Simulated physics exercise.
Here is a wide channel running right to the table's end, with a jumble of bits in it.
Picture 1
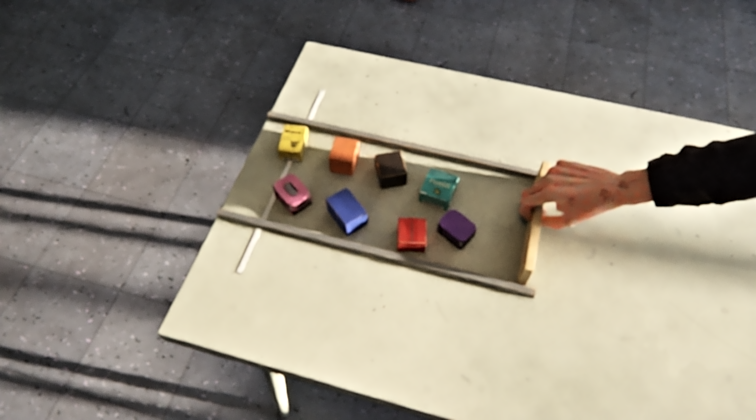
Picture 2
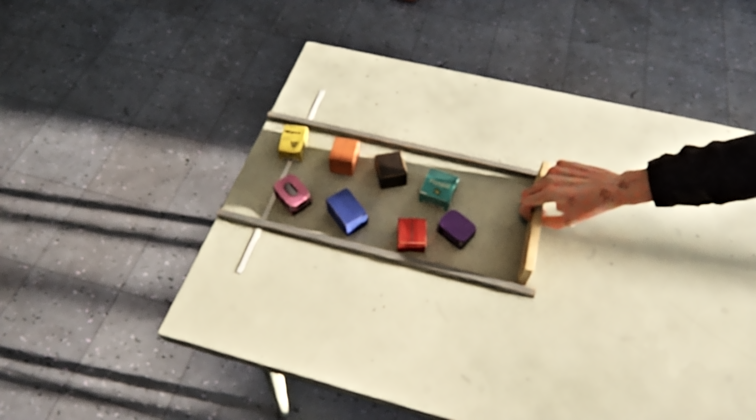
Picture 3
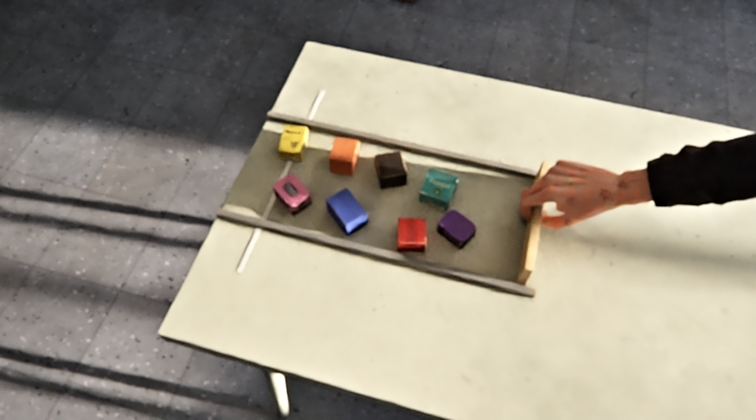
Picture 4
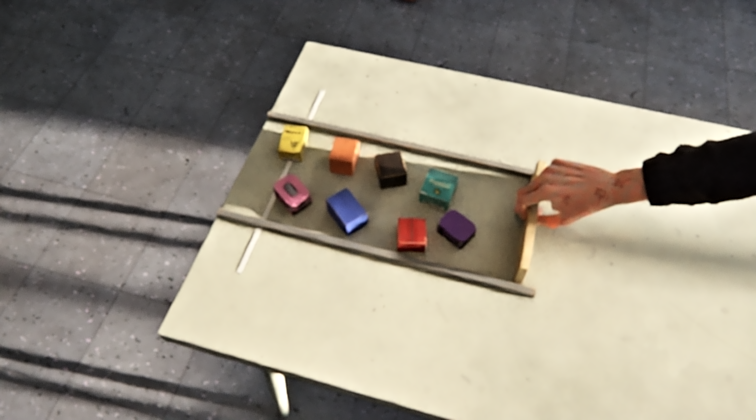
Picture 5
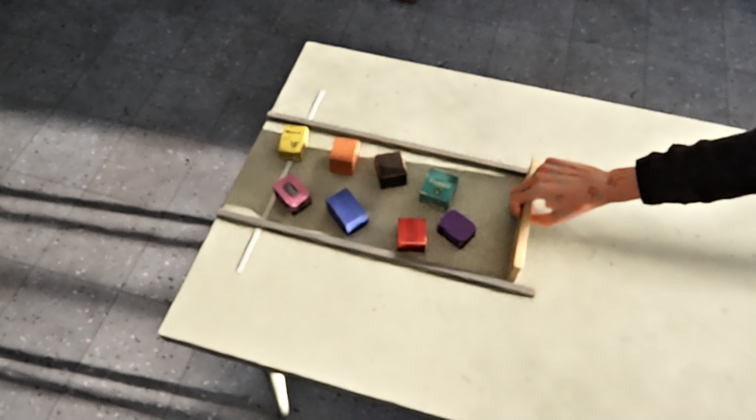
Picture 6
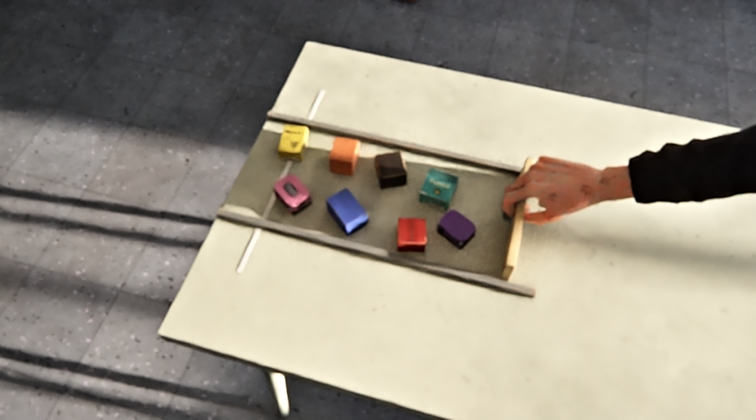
At the start, a hand grips an upright wooden board at the right end of a channel on a pale table, with eight small coloured blocks scattered inside. The board stays almost still at first, then the hand slides it slightly left, while the blocks remain in place.
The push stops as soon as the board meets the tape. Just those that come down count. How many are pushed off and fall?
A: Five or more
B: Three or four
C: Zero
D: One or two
B.
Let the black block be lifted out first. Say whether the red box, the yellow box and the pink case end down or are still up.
I'd say the red box stays up, the yellow box does not stay, and the pink case does not stay.
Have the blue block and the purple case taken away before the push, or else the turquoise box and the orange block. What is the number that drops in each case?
Fallen: 2 in the first try, 1 in the other.
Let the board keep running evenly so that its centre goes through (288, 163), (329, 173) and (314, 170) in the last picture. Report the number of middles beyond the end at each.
3, 1 and 1.
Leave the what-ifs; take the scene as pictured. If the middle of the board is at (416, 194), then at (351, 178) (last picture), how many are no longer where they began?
One spot: 4. Other spot: 8.
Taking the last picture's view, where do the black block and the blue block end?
(255, 136) and (230, 186), approximately.
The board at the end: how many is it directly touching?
The count comes out at 3.
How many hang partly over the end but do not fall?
2, I think.
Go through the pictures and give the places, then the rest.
The first frame shows yellow box (293, 143); pink case (293, 195); orange block (344, 156); board (534, 222); tape (285, 172).
The second frame shows pink case (293, 195); board (534, 222).
The third frame shows orange block (344, 157); black block (391, 170).
The fourth frame shows yellow box (293, 143); turquoise box (439, 189).
The fifth frame shows pink case (293, 195); purple case (457, 229).
The sixth frame shows yellow box (293, 143); pink case (293, 195); orange block (344, 157); board (517, 218); tape (285, 172).
Soon after, none off yet; yellow box at rest near (293, 143); pink case at rest near (293, 195); orange block at rest near (344, 157).
At rest, the number that fall off is three or four; fallen, orange block, pink case and yellow box.
